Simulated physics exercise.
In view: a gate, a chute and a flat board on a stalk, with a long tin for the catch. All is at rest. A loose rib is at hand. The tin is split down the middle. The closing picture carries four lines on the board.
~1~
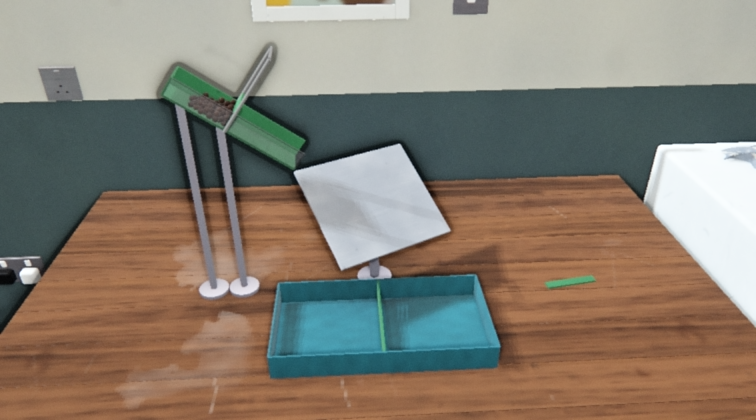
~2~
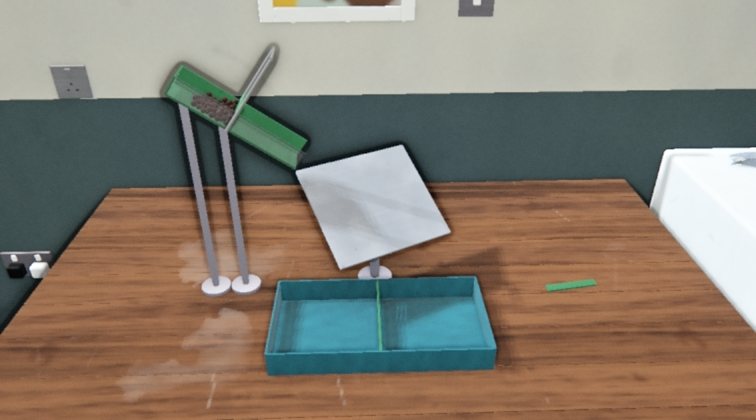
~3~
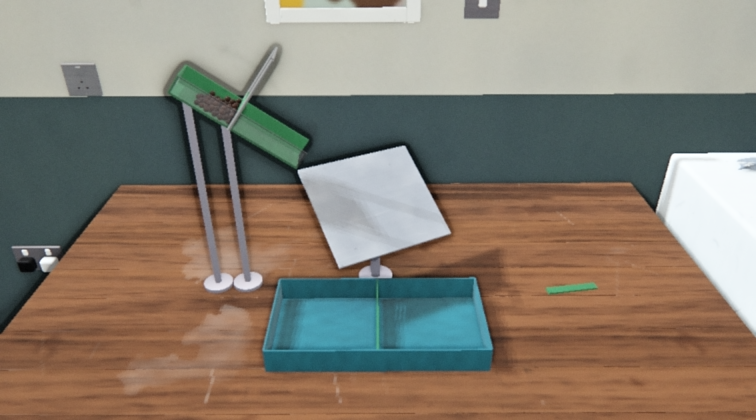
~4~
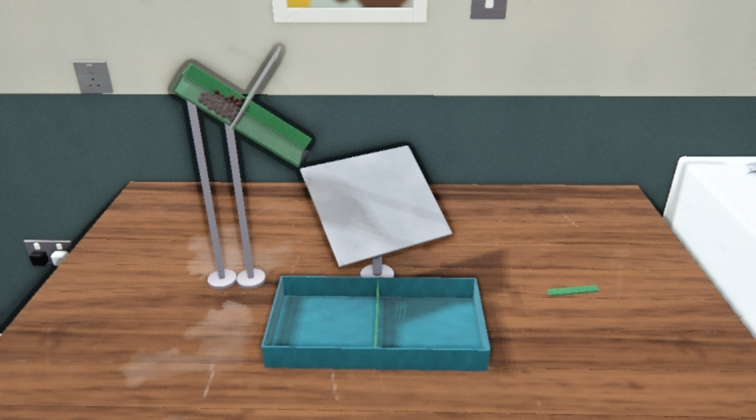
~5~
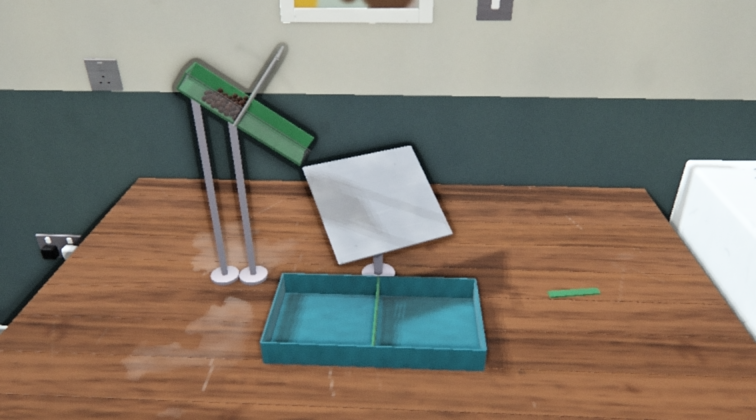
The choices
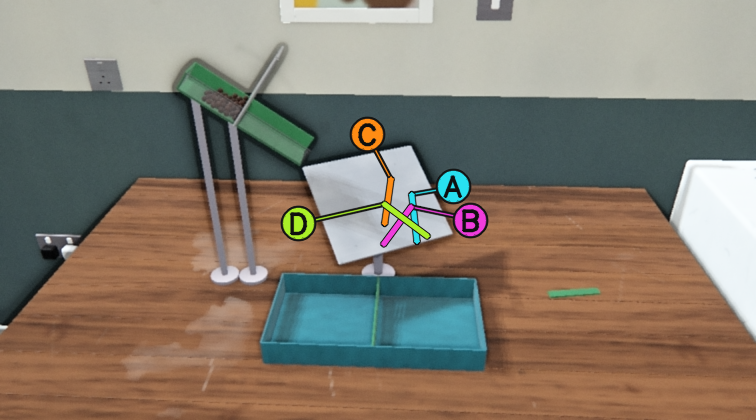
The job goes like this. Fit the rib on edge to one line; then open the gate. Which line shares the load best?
Best: B.
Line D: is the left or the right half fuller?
More lands on the right.
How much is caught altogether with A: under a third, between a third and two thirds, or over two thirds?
It is over two thirds.
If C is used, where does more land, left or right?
More lands on the right.
On the marked copy, line A from (411, 194) to (417, 241); line B from (411, 206) to (383, 244); line C from (390, 179) to (384, 223); line D from (384, 204) to (427, 236).
Choosing A, of what is caught, a stray few in the left half, nearly all in the right.
Choosing B, of what is caught, about half in the left half, about half in the right.
Choosing C, of what is caught, a small part in the left half, nearly all in the right.
Choosing D, of what is caught, a stray few in the left half, nearly all in the right.
